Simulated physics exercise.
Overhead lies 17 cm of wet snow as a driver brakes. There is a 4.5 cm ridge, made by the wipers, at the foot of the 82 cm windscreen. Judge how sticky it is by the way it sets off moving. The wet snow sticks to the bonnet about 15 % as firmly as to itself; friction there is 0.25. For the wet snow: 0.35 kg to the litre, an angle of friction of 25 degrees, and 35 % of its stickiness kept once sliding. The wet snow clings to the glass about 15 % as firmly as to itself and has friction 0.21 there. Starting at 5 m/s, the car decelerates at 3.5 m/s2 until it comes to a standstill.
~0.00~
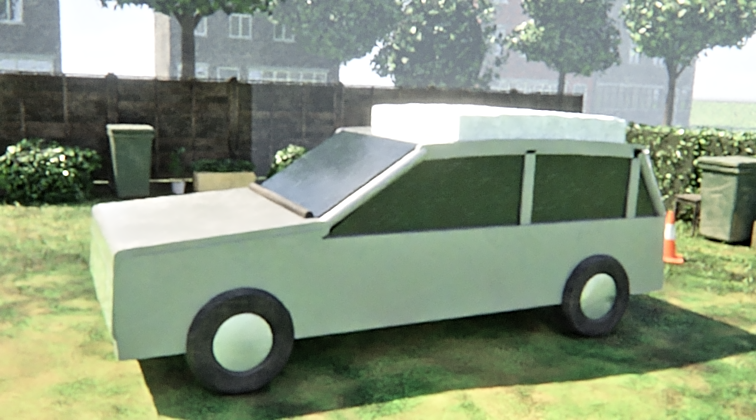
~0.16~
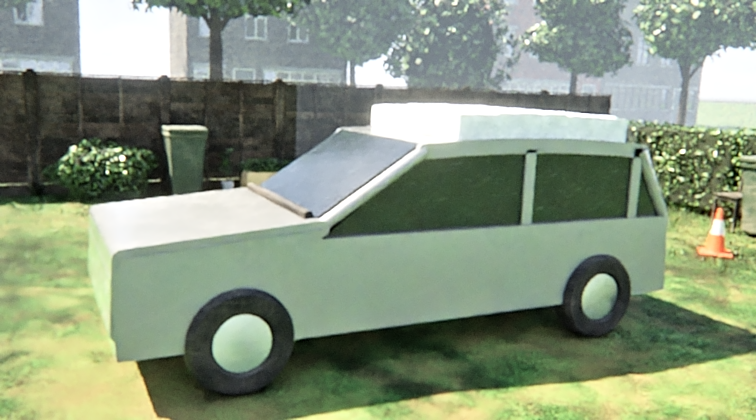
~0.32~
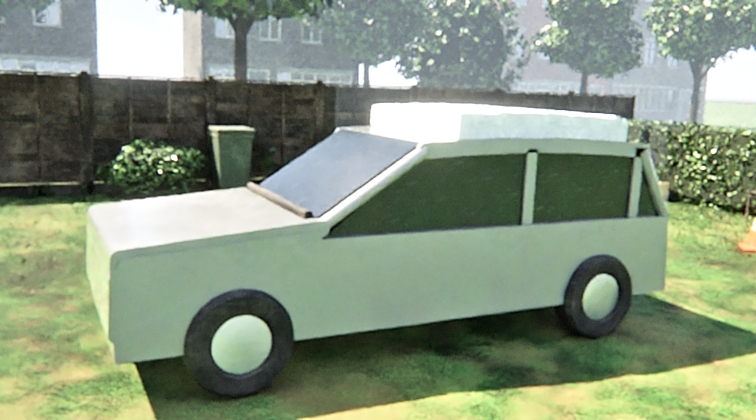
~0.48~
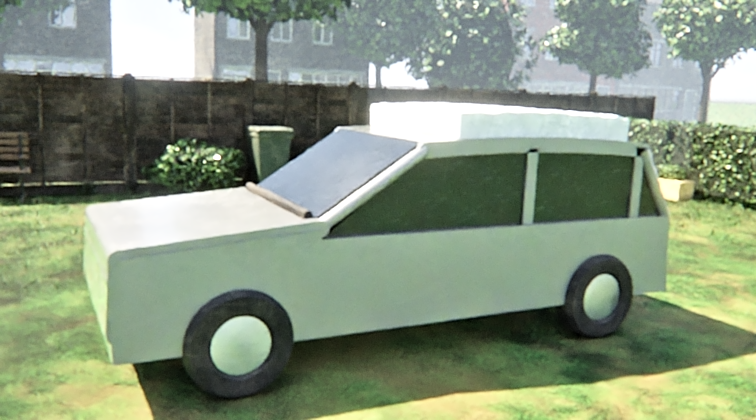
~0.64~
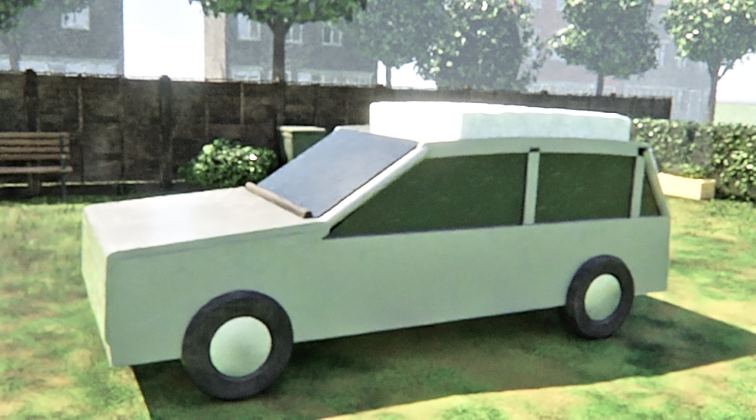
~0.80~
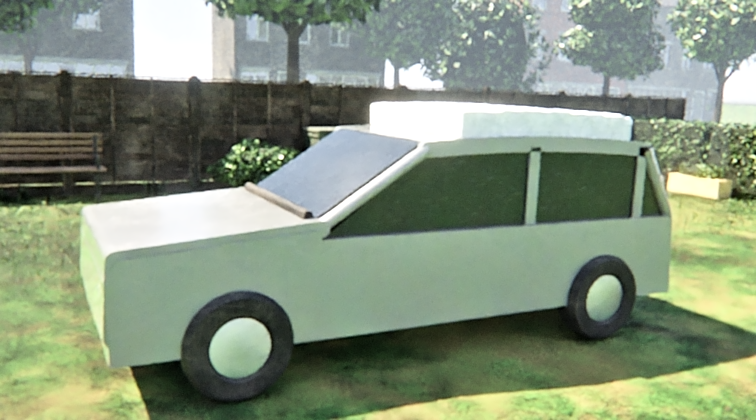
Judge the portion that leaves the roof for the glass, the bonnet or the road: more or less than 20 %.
I expect it to be lower than 20 percent.
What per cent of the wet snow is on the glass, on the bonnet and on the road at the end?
Roughly 0 % ends on the glass, 0 % on the bonnet and 0 % on the road.
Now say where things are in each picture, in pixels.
The first frame shows front end of the wet snow at (458, 127).
The second frame shows front end of the wet snow at (459, 126).
The third frame shows front end of the wet snow at (459, 126).
The fourth frame shows front end of the wet snow at (460, 125).
The fifth frame shows front end of the wet snow at (460, 124).
The sixth frame shows front end of the wet snow at (461, 124).
By 1.27 s, all of the snow is on the roof, none on the glass, none on the bonnet and none has gone off the nose.
By 1.82 s, all of the snow is on the roof, none on the glass, none on the bonnet and none has gone off the nose.
By 2.38 s, all of the snow is on the roof, none on the glass, none on the bonnet and none has gone off the nose.
By 2.93 s, all of the snow is on the roof, none on the glass, none on the bonnet and none has gone off the nose.
By 3.03 s, at the end, all of the snow is on the roof, none on the glass, none on the bonnet and none has gone off the nose.
